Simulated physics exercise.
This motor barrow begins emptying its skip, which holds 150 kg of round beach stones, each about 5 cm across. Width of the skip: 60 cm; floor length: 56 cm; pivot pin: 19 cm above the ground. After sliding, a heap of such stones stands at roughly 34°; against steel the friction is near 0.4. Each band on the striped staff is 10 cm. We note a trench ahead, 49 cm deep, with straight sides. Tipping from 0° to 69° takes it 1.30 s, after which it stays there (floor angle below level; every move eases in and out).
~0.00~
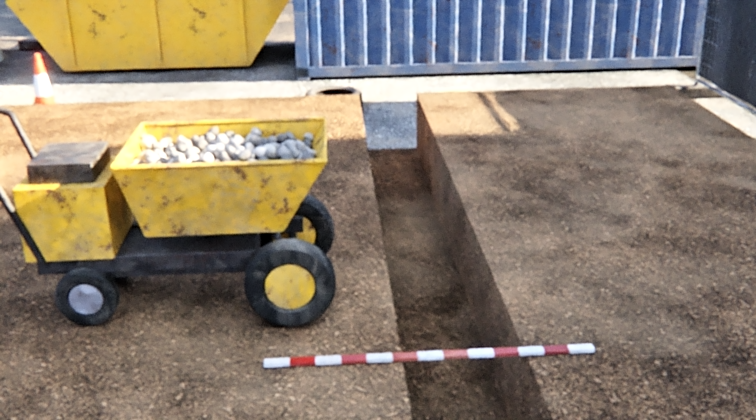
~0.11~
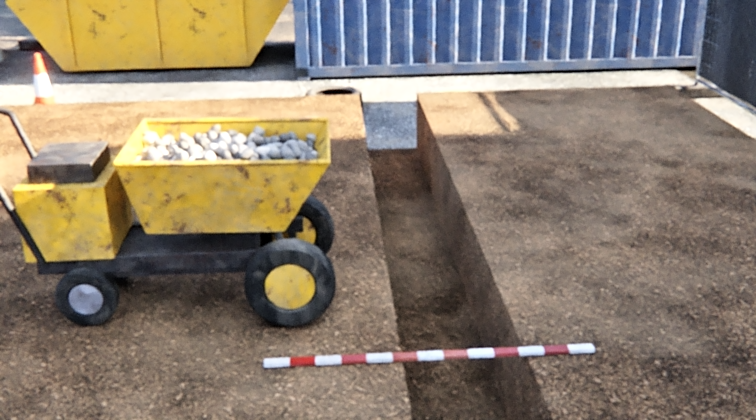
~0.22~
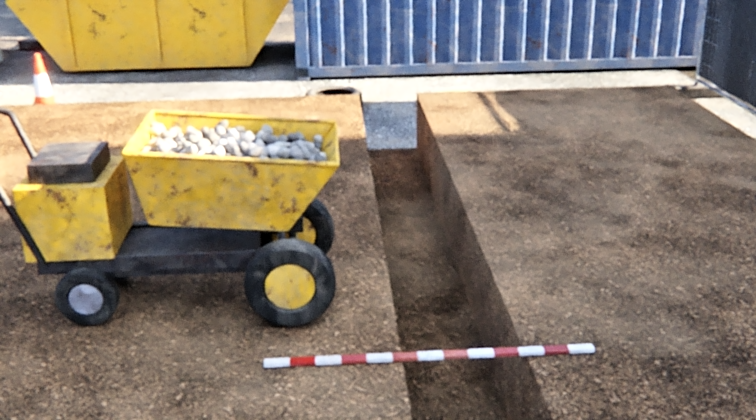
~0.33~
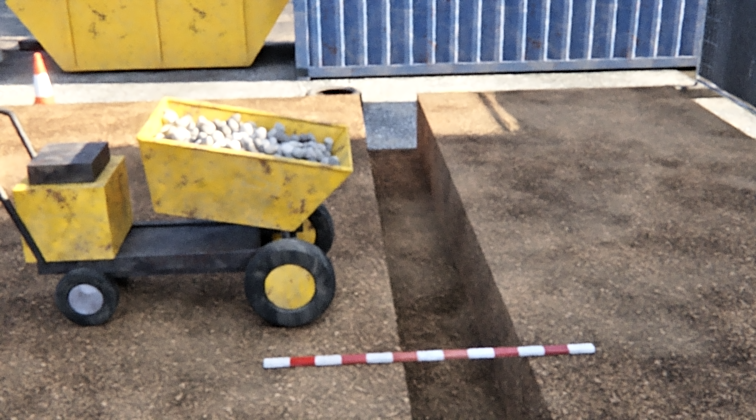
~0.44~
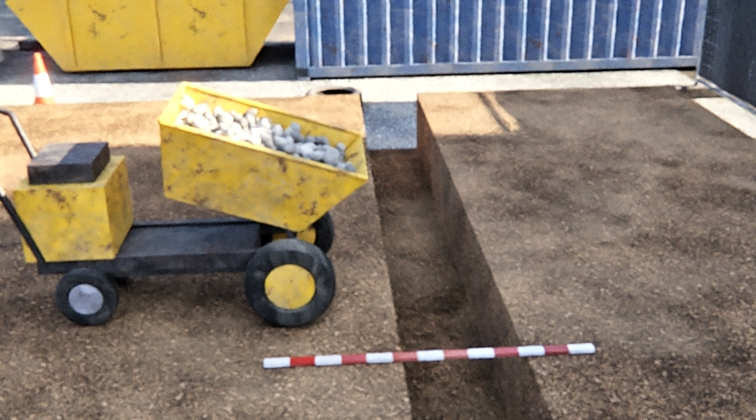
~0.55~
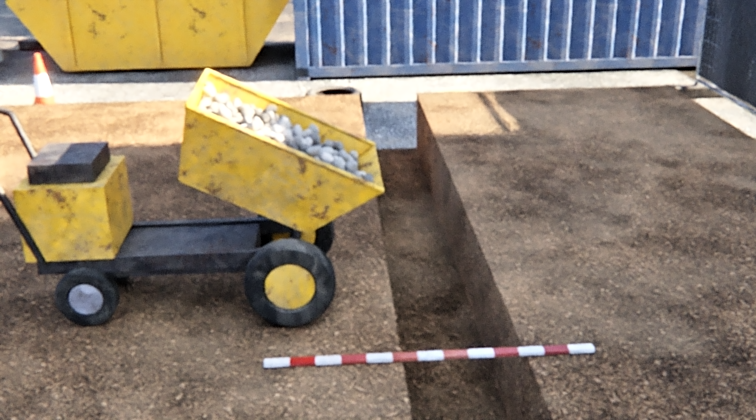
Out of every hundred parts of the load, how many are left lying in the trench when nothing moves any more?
Around 94 in every hundred.
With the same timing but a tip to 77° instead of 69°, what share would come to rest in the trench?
Some 100 in a hundred, I'd say.
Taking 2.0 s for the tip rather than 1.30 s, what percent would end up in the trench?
It would be near 100 per cent.
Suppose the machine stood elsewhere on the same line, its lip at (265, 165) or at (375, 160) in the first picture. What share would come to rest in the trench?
About 95 per cent first, then about 55 per cent.
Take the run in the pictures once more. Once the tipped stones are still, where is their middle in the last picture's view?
I'd put it close to (453, 365).
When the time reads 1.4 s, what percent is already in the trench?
By that moment, roughly 35 per cent of the load.
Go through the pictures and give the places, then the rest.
In the first picture, the skip is at 0°, its lip at (326, 161); the top of the load is at (230, 141).
In the second picture, the skip is at 1°, its lip at (329, 162); the top of the load is at (224, 139); the stones move at 0.2 m/s on average.
In the third picture, the skip is at 5°, its lip at (338, 165); the top of the load is at (196, 134); the stones move at 0.4 m/s on average.
In the fourth picture, lip at (352, 171), floor tilted 11°, highest stones at (182, 125); the stones move at 0.5 m/s on average.
In the fifth picture, lip at (367, 179), floor tilted 18°, highest stones at (188, 111); the stones move at 0.6 m/s on average.
In the sixth picture, lip at (383, 191), floor tilted 27°, highest stones at (210, 99); the stones move at 0.7 m/s on average.
After 1.0 s the floor is at 59°; 99 % in the skip, 1 % in the trench; the foremost stones are at (432, 236).
After 1.4 s the floor is at 69°; 61 % in the skip, 37 % in the trench, 1 % past the trench; the foremost stones are at (530, 283).
After 1.8 s the floor is at 69°; 34 % in the skip, 61 % in the trench, 5 % past the trench; the foremost stones are at (600, 272).
After 3.7 s the floor is at 69°; 1 % in the skip, 94 % in the trench, 5 % past the trench; the foremost stones are at (661, 263).
